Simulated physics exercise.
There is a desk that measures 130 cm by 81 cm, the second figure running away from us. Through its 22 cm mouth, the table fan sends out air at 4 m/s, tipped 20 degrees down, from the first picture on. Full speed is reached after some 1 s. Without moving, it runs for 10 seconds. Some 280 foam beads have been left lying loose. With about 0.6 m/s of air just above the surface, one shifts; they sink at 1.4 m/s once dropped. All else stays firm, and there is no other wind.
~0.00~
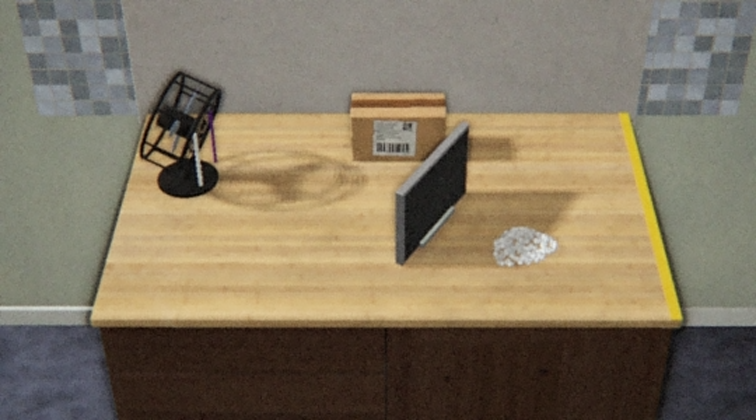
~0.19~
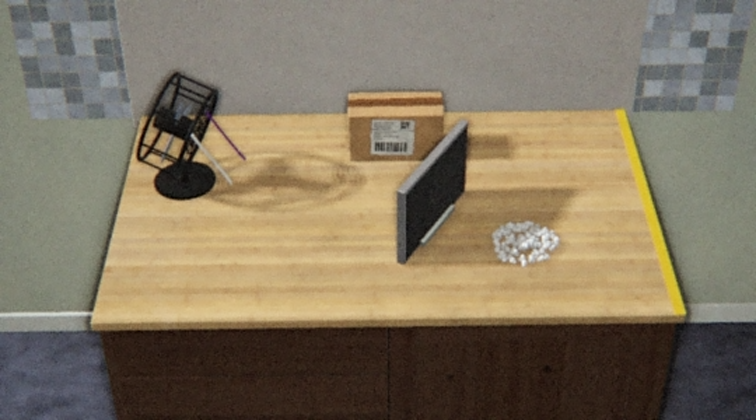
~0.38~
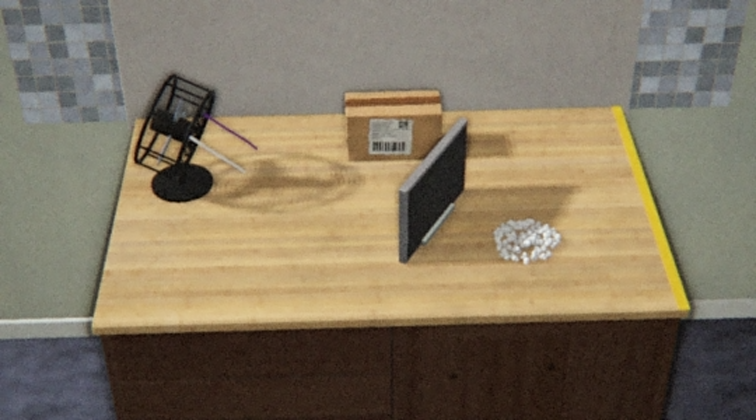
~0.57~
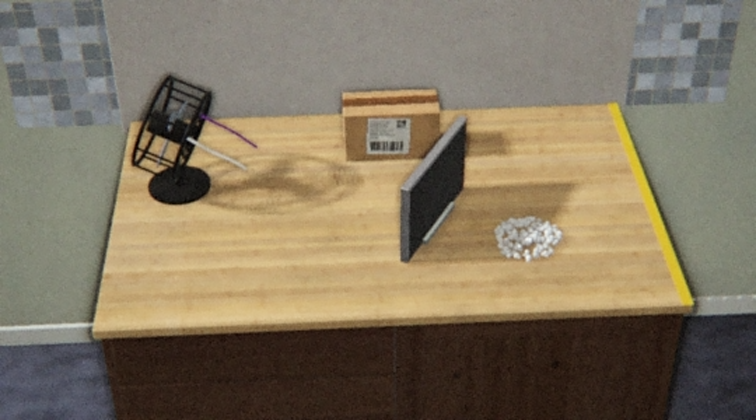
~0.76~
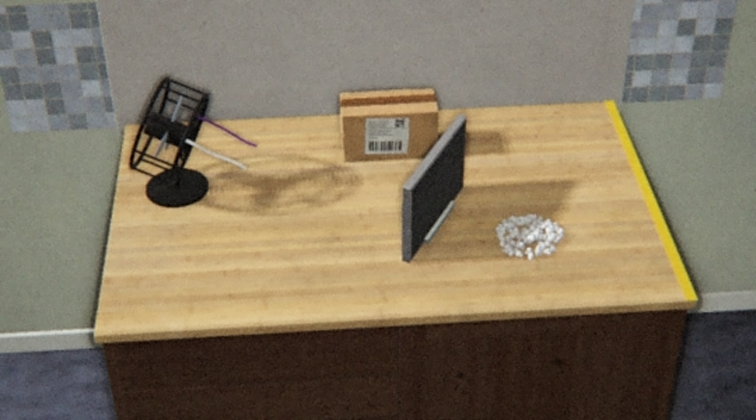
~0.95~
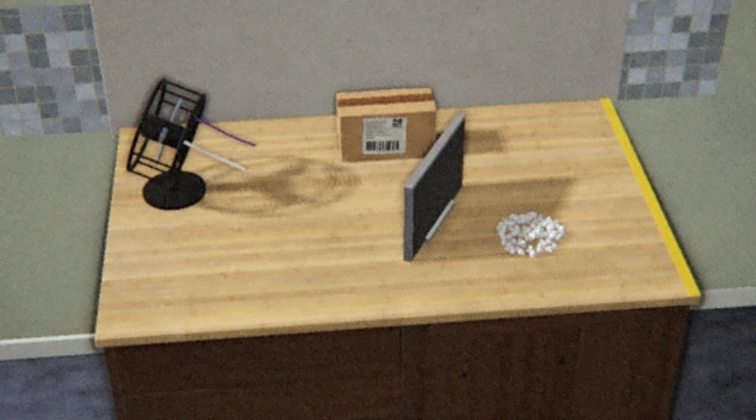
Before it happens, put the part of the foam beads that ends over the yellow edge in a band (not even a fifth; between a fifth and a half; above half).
I expect the share ending over that edge to be below one fifth of them.
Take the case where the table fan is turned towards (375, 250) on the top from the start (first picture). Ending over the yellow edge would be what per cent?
That would come out around 0 in a hundred.
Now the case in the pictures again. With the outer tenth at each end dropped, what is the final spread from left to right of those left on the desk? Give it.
Spread, left to right: Approx. 10 cm.
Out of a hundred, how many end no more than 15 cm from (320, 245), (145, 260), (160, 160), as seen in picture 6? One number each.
Roughly 0 %, 0 % and 0 %, in that order.
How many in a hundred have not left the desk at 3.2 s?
Around 100 percent remain.
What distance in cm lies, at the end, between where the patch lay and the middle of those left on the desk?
Close to 0 cm.
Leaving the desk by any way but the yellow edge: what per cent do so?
Roughly 0 %.
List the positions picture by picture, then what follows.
The middle of the foam beads is near (521, 247), none has stirred yet and the mouth of the table fan is at (181, 124), in the first picture.
The middle of the foam beads is near (521, 241), none has stirred yet and the yellow edge is centred on (652, 201), in the second picture.
The middle of the foam beads is near (523, 239), none has stirred yet, the top of a laptop is at (435, 153) and the top of a box is at (393, 103), in the third picture.
The middle of the foam beads is near (524, 237) and none has stirred yet, in the fourth picture.
The middle of the foam beads is near (526, 235) and none has stirred yet, in the fifth picture.
The middle of the foam beads is near (527, 233) and none has stirred yet, in the sixth picture.
After 2.0 s the count stands so, 0 % are over the yellow edge; the middle of those still in play is near (527, 233).
After 3.2 s the count stands so, 0 % are over the yellow edge; the middle of those still in play is near (527, 233).
After 5.5 s the count stands so, 0 % are over the yellow edge; the middle of those still in play is near (527, 233).
After 10.0 s, at the end, 0 % are over the yellow edge; the middle of those still in play is near (527, 233).
